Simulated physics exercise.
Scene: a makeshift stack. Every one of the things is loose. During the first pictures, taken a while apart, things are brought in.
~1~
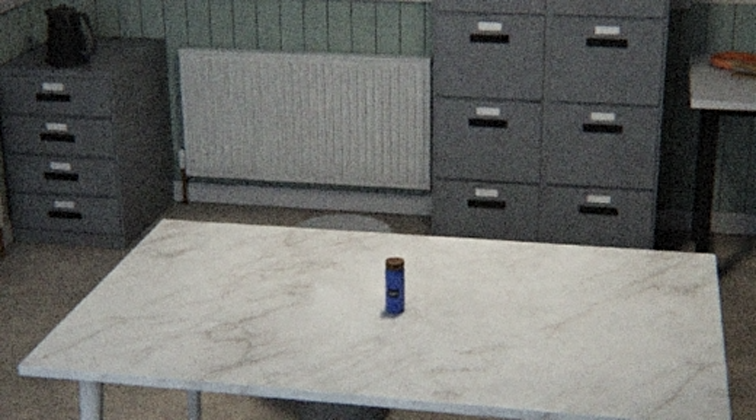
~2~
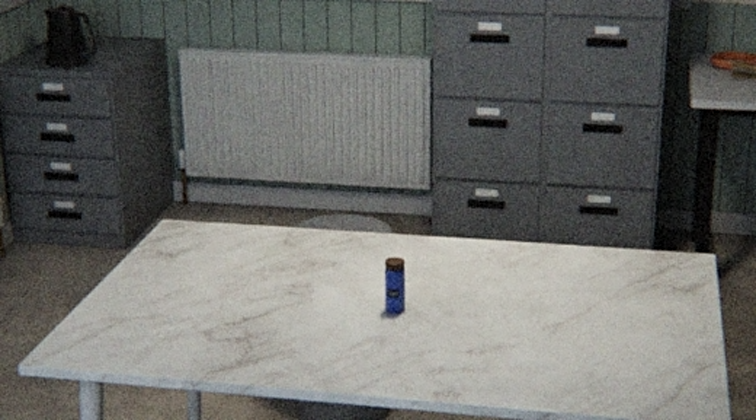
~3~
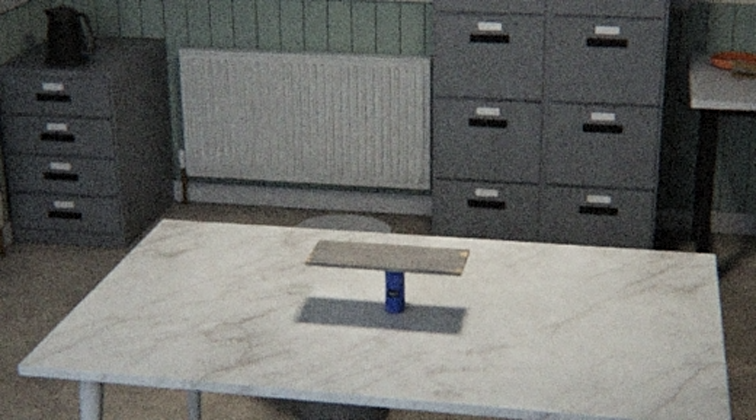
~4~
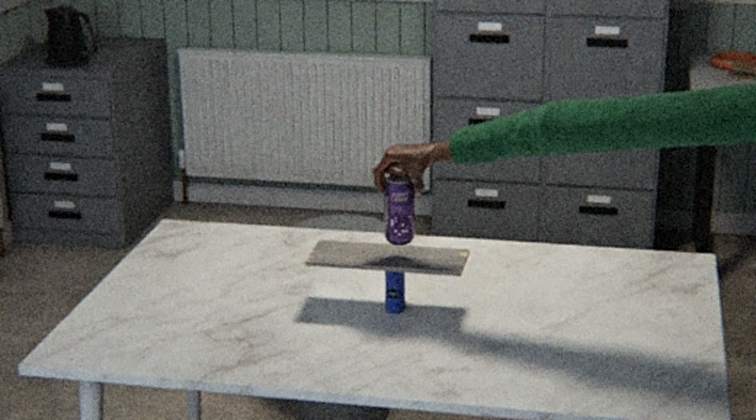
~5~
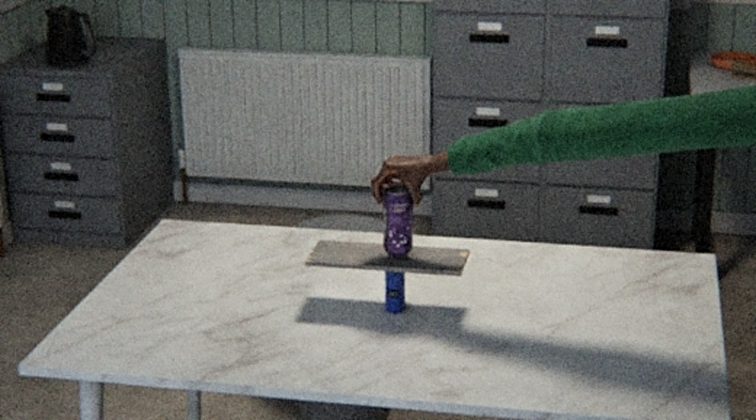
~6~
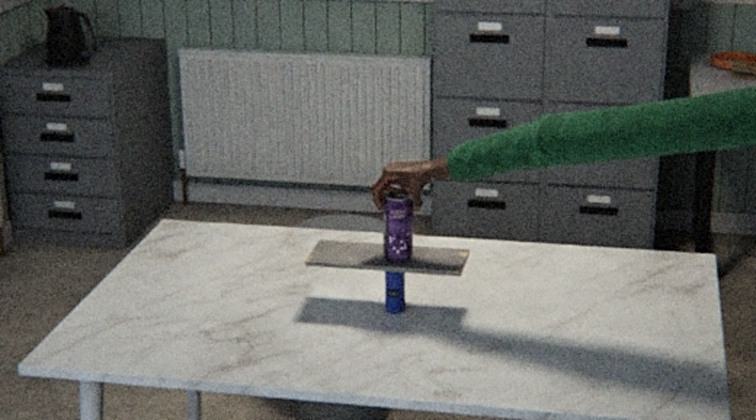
A green-sleeved arm lowering a purple can onto a grey board lying across a small blue container on a marble-patterned table.
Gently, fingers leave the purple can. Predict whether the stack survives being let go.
Prediction: It survives.
Then, 0.20 s later than the last frame, all is still.
Then, 0.50 s later than the last frame, purple can resting near (398, 228).
When it is over, all 3 as before. End places, in pixels of the last picture, purple can near (398, 228). The stack holds.
